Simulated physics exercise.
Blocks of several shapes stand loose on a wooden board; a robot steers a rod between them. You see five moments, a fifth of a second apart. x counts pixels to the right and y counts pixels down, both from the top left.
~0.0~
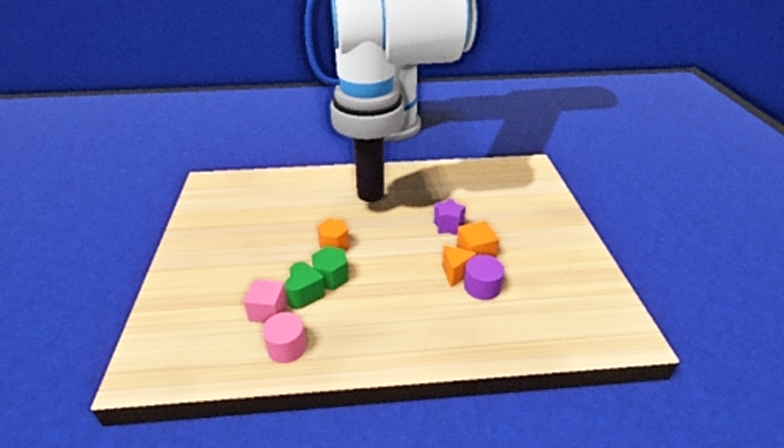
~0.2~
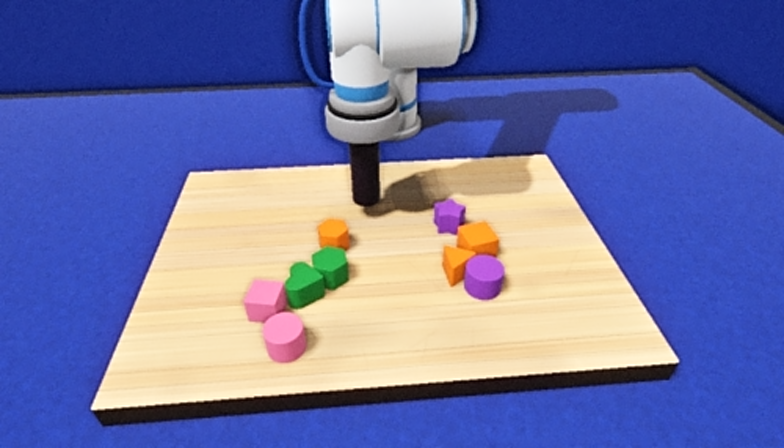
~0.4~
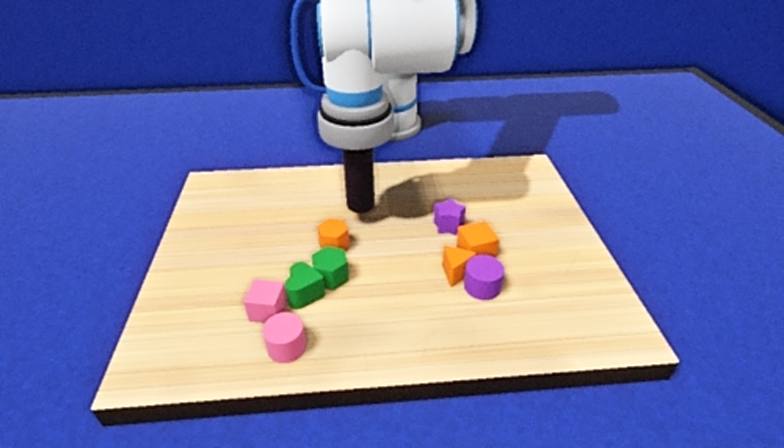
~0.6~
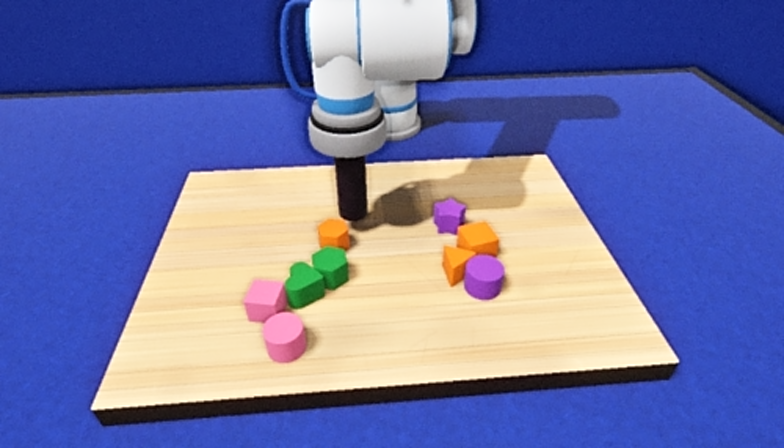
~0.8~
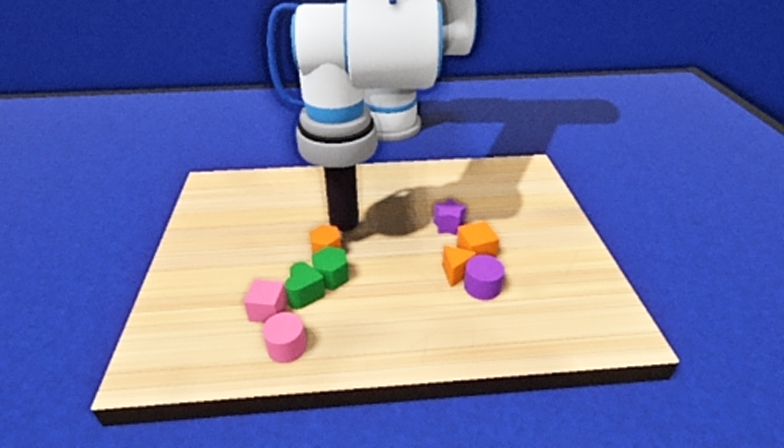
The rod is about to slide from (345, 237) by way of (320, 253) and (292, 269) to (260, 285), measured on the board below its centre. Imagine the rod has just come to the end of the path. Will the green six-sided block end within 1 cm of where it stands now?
That would be a yes.
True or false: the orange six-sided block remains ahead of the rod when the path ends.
That claim is true.
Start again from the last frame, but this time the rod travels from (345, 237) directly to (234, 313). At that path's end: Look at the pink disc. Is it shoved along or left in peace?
At the end of the path, it will still be in place.
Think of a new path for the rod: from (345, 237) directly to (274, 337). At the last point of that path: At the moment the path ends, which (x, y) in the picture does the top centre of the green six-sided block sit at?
The answer is (328, 292).
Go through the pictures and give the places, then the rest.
In the first picture, rod's lower end at (371, 195); pink square at (264, 291); green heart block at (302, 275); orange six-sided block at (333, 227); green six-sided block at (329, 258).
In the second picture, rod at (367, 200); blocks still.
In the third picture, rod at (361, 206); blocks still.
In the fourth picture, rod at (353, 213); blocks still.
In the fifth picture, rod at (344, 223); pink square at (264, 291); green heart block at (302, 275); orange six-sided block at (324, 234); green six-sided block at (329, 258).
On the path given first. One third of the way, rod at (319, 239); orange six-sided block at (296, 251).
Two thirds of the way, rod at (289, 255); green heart block at (299, 280), turned 20° anticlockwise; orange six-sided block at (264, 268).
At the end, rod at (257, 271); pink square at (256, 298), turned 40° anticlockwise; green heart block at (299, 280), turned 20° anticlockwise; orange six-sided block at (229, 284); green six-sided block still.
